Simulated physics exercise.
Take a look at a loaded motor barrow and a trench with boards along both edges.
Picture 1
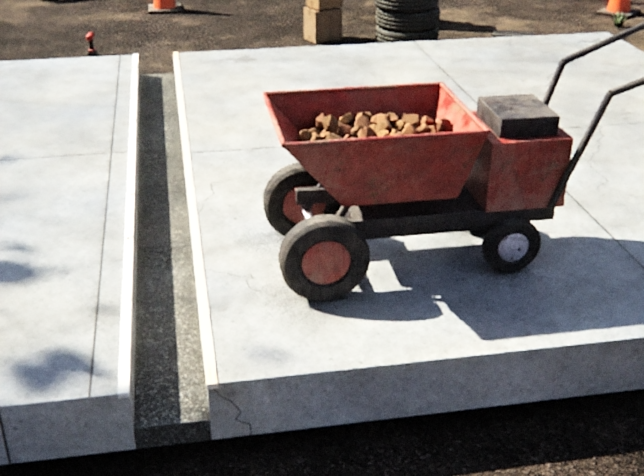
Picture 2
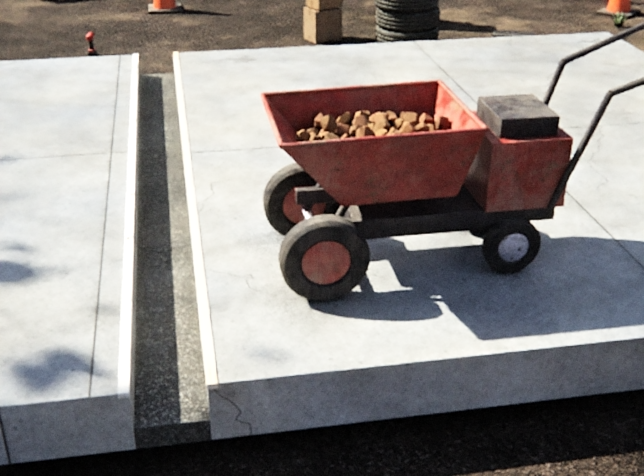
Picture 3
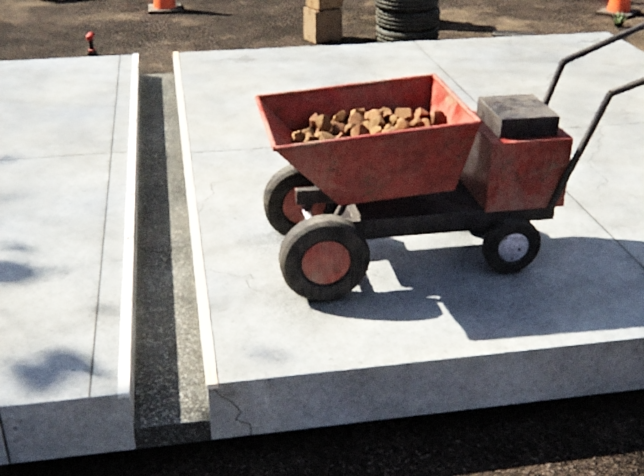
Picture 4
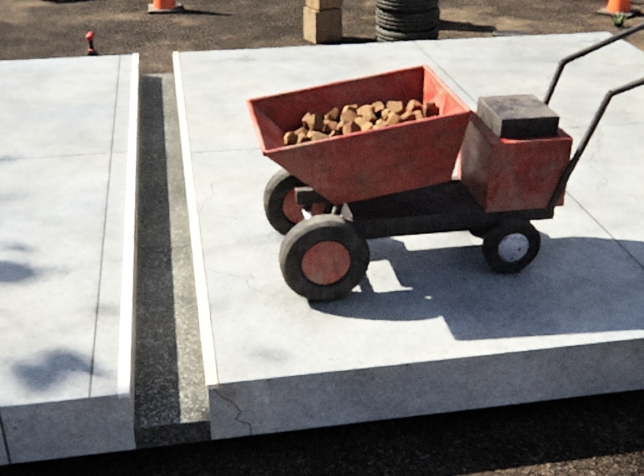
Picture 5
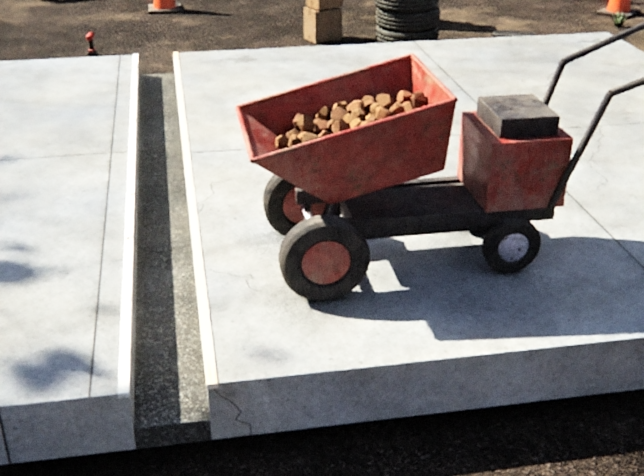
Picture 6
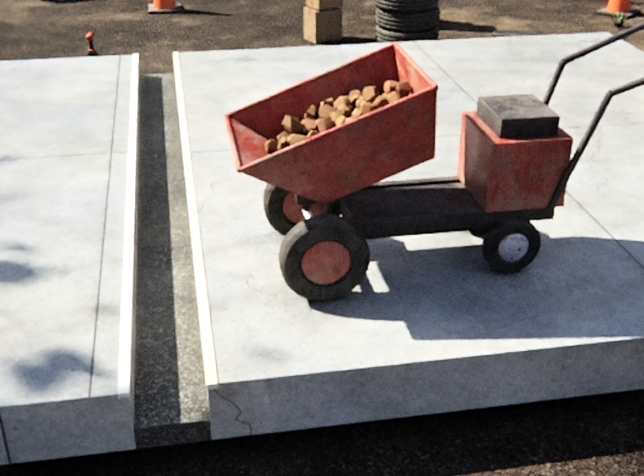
A red barrow's skip, loaded with brown clods, tilted slowly forward to the left, its back end rising clear of the frame, while the wheels stayed still on the pale slab beside a trench.
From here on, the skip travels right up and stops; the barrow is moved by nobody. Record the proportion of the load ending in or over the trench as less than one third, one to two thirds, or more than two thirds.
Well, the part that misses the trench is below one-third of the load.
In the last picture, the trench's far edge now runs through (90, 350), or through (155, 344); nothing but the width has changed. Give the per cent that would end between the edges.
Estimated share: Try 1 approx. 100 in a hundred, try 2 approx. 50 in a hundred.
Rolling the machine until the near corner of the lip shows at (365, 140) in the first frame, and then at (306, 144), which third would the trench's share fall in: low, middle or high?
Record - trial one: In the middle band; trial two: More than two thirds.
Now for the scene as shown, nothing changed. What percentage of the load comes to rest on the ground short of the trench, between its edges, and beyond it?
In percent, short 0, between 85 and beyond 15.
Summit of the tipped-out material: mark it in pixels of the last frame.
Around (70, 277).
Shortly afterwards, skip tipped steeply; the whole lot in the skip.
Next, skip tipped right over; near two thirds in the skip; near a third in or heaped over the trench; only a few beyond it; only a few falling.
Some moments later, skip tipped right over; only a few in the skip; the bulk in or heaped over the trench; near a quarter beyond it.
In the end, skip tipped right over; only a few short of the trench; the bulk in or heaped over the trench; near a quarter beyond it.
